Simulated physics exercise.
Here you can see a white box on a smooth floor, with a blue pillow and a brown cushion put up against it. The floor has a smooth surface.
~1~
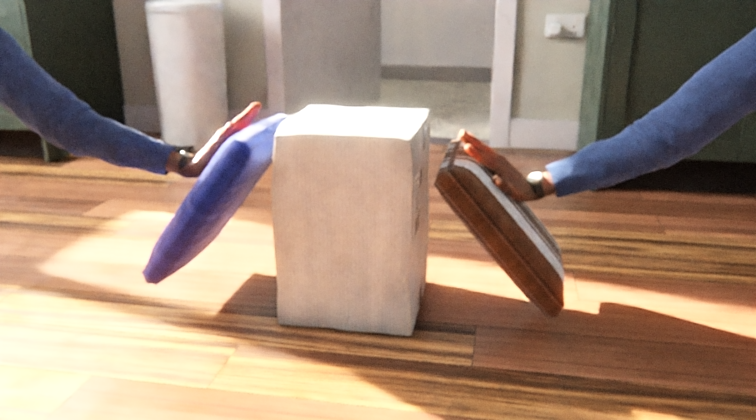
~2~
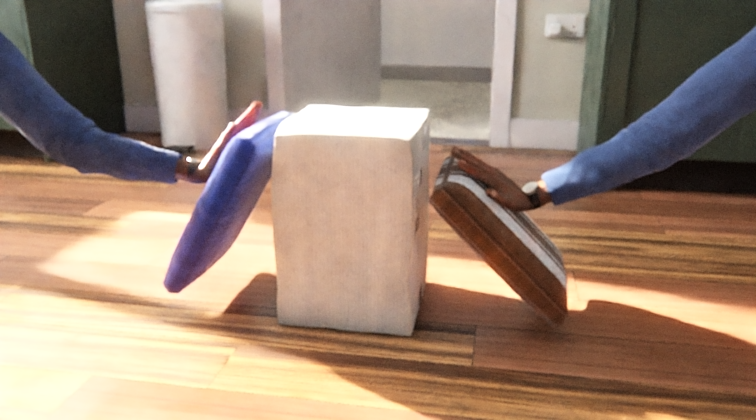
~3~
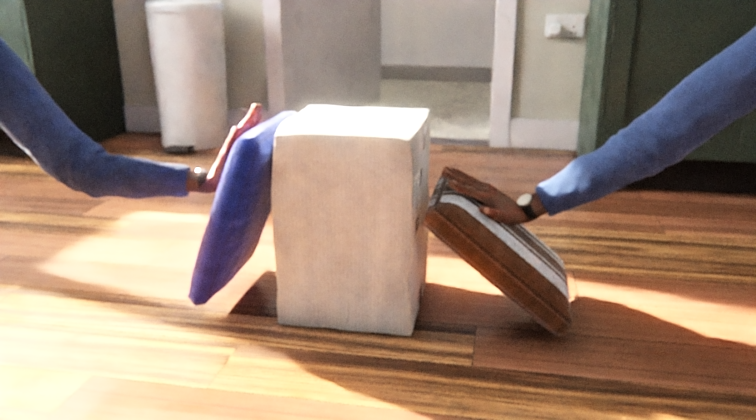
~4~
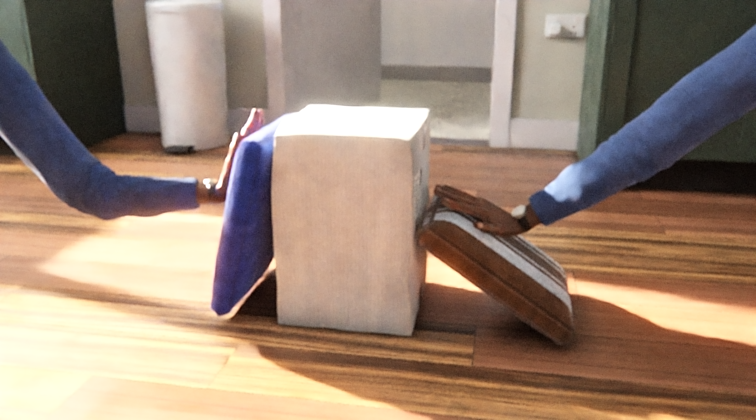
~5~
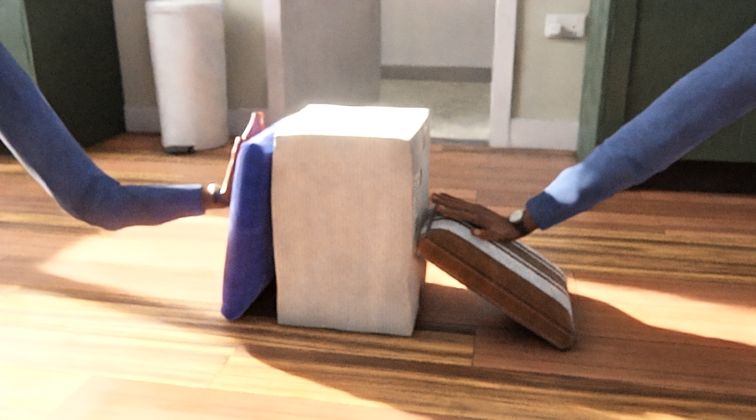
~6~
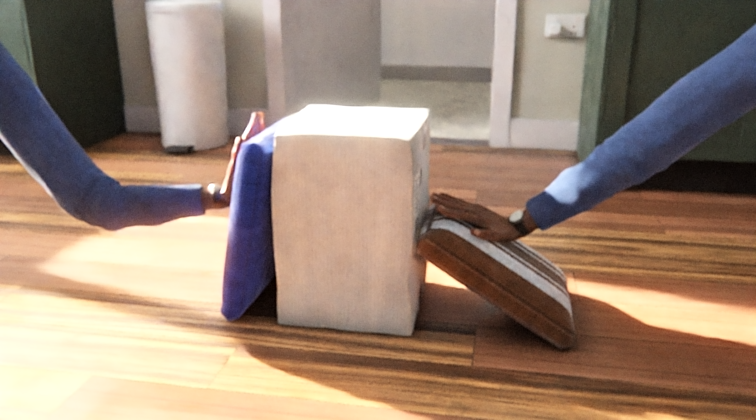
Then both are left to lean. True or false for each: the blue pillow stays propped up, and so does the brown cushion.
Blue pillow: True; brown cushion: False.
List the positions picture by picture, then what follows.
In the first frame, pillow foot (150, 279), head (243, 148); cushion foot (554, 312), head (441, 178).
In the second frame, pillow foot (171, 289); cushion foot (559, 320).
In the third frame, pillow foot (197, 301); cushion foot (563, 330).
In the fourth frame, pillow foot (220, 311); cushion foot (566, 338).
In the fifth frame, pillow foot (231, 316); cushion foot (567, 342).
In the sixth frame, pillow foot (231, 316), head (253, 148), almost upright; cushion foot (567, 342), head (421, 245), at a low slant.
Then, 0.26 s after the last picture, pillow leaning near (264, 215); cushion flat on the floor near (504, 286).
Then, 0.46 s after the last picture, pillow leaning near (264, 214); cushion flat on the floor near (505, 294).
At rest, pillow leaning near (264, 214); cushion flat on the floor near (505, 295). The blue pillow remains propped up and the brown cushion slips and lies down.
